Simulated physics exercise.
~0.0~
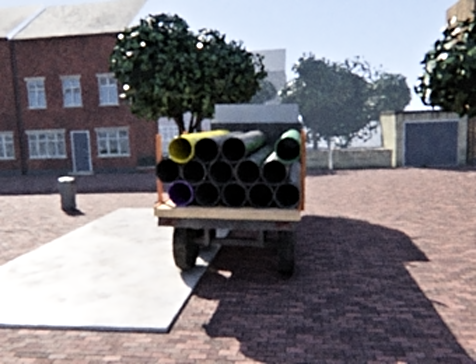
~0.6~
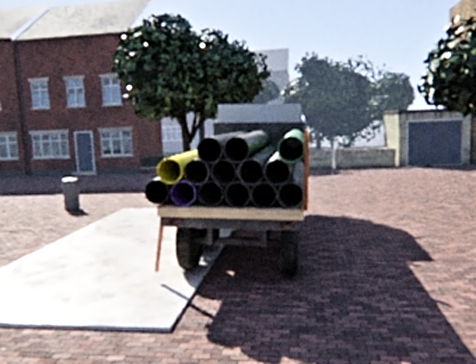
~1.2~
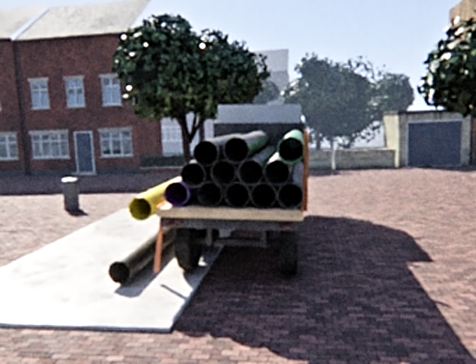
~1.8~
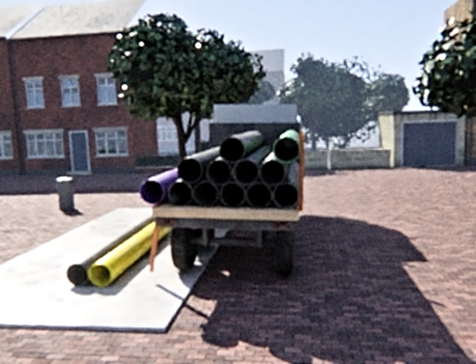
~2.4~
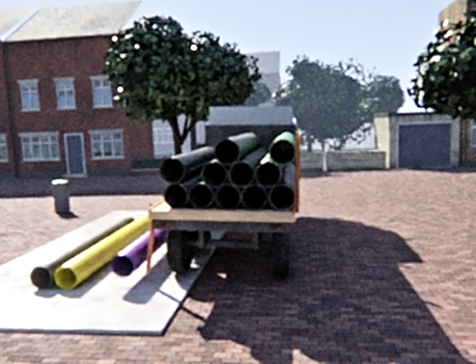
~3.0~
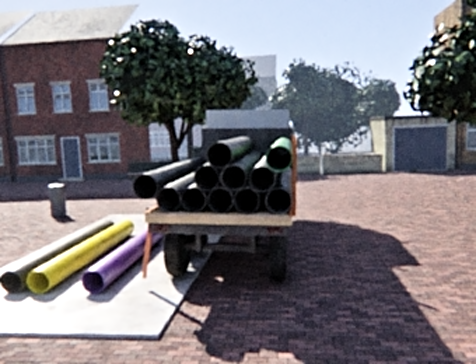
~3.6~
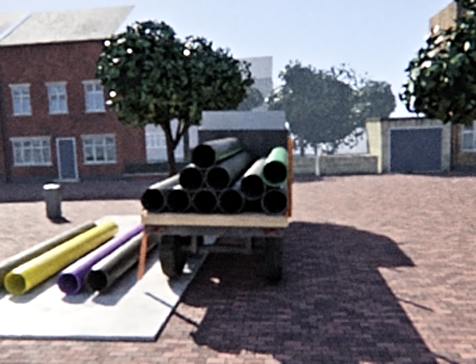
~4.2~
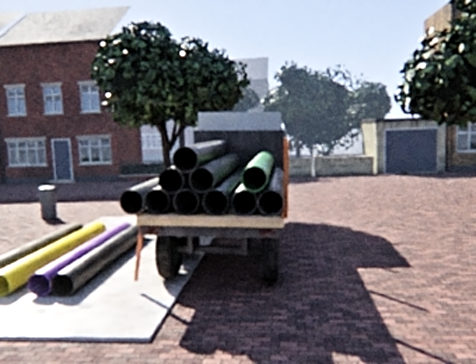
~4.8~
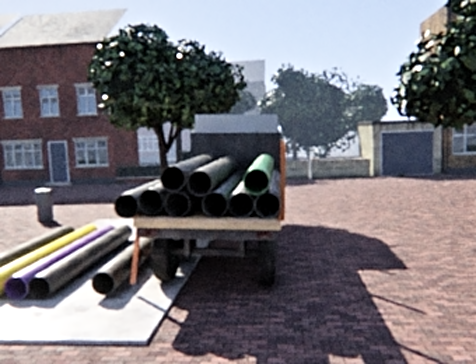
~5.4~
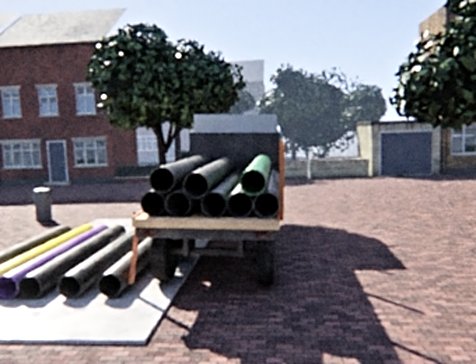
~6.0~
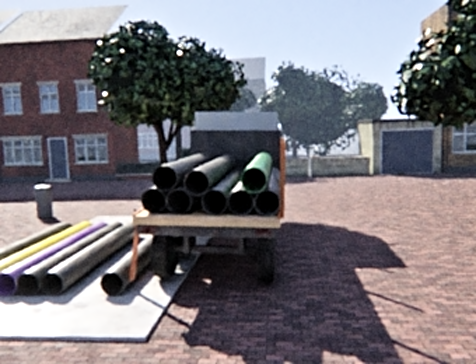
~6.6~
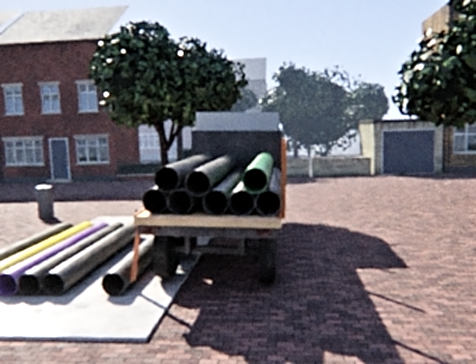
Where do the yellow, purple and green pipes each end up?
The yellow and purple pipes roll off the left side and end up on the ground, while the green pipe stays on the lorry, resting on other pipes.
